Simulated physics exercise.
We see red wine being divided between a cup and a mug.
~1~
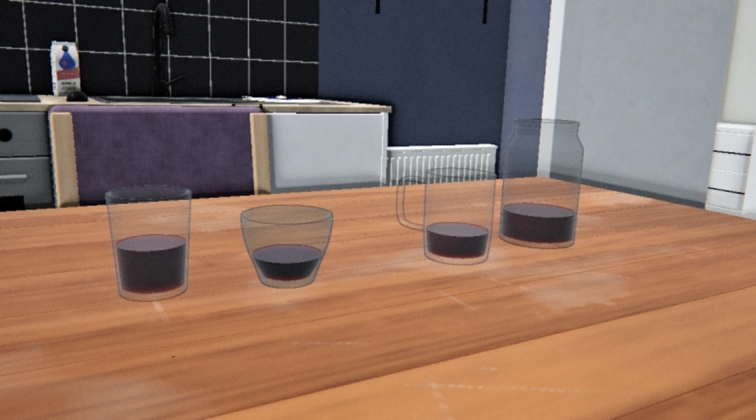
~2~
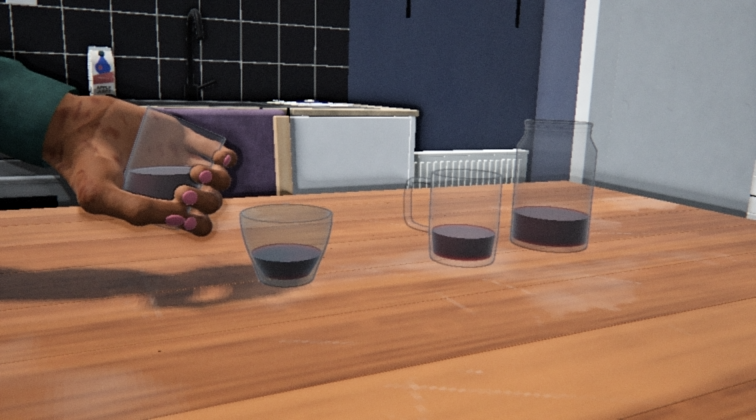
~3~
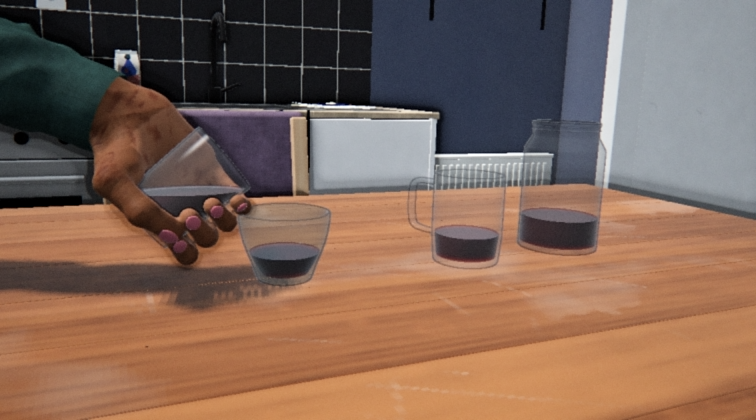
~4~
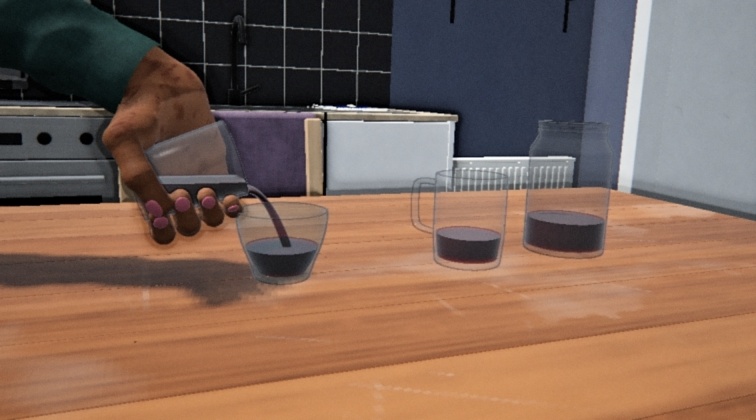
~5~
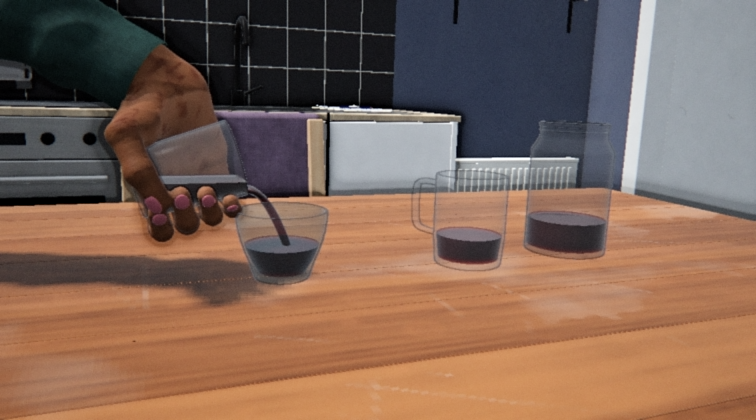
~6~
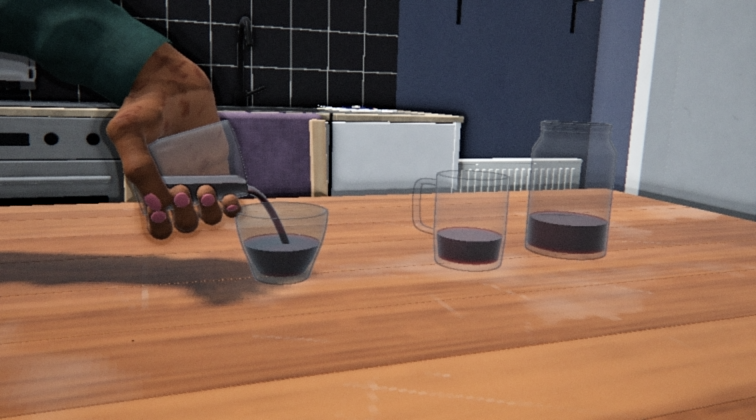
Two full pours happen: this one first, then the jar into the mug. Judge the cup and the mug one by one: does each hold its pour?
The cup holds it all, the mug holds it all.
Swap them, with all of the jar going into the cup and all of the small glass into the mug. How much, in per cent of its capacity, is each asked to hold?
Respectively, 100 and 50 percent of capacity.
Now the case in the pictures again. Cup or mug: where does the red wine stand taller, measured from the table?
The level ends higher in the right one.
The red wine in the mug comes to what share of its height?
Close to 85 in a hundred, I think.
Shortly, the cup is about two thirds full.
At the finish, the cup is about two thirds full; the mug is about three quarters full.
